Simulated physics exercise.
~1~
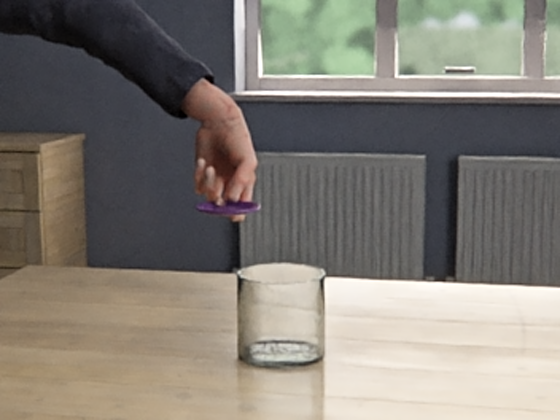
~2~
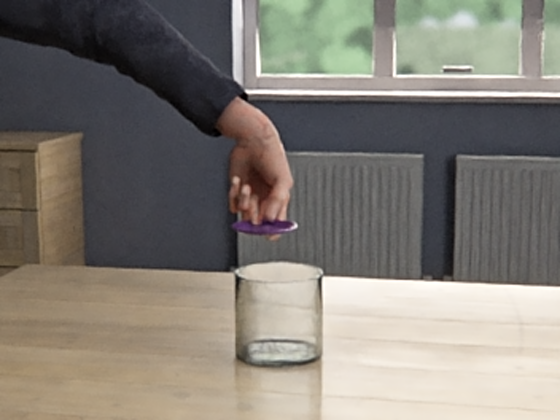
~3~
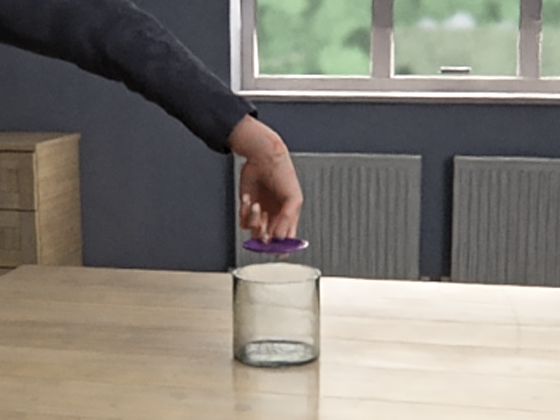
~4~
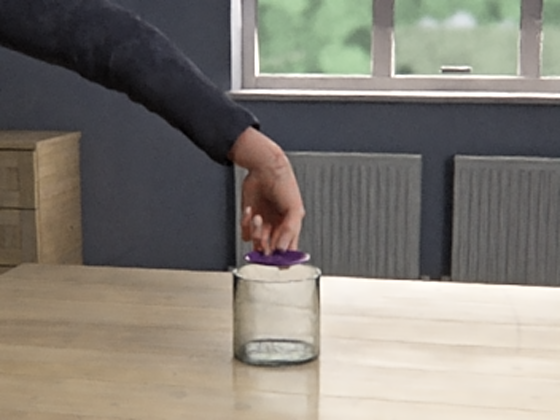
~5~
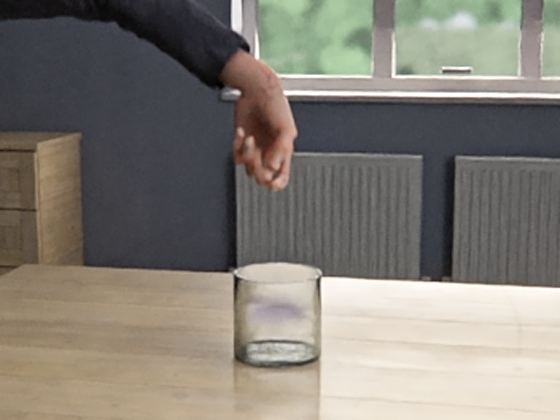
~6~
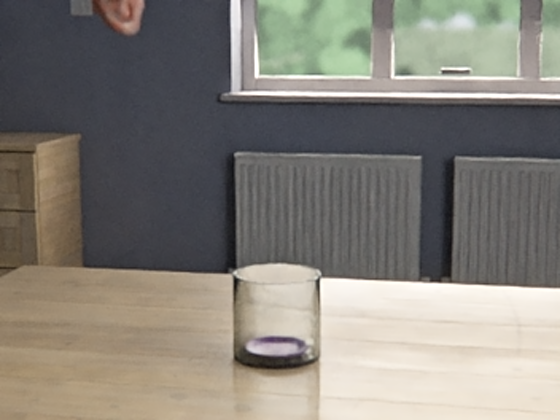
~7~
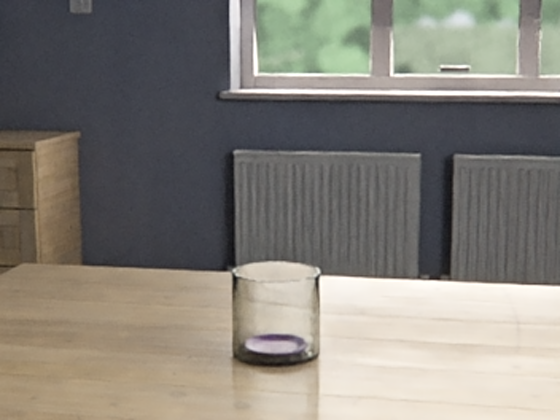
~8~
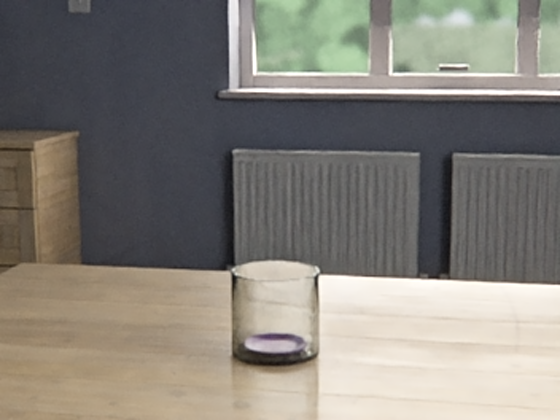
We see a hand holding a small purple plate above a clear glass on a wooden table, moving it right and lowering it to the rim. The hand lets go and withdraws, and the plate drops inside, coming to rest at the bottom of the glass.
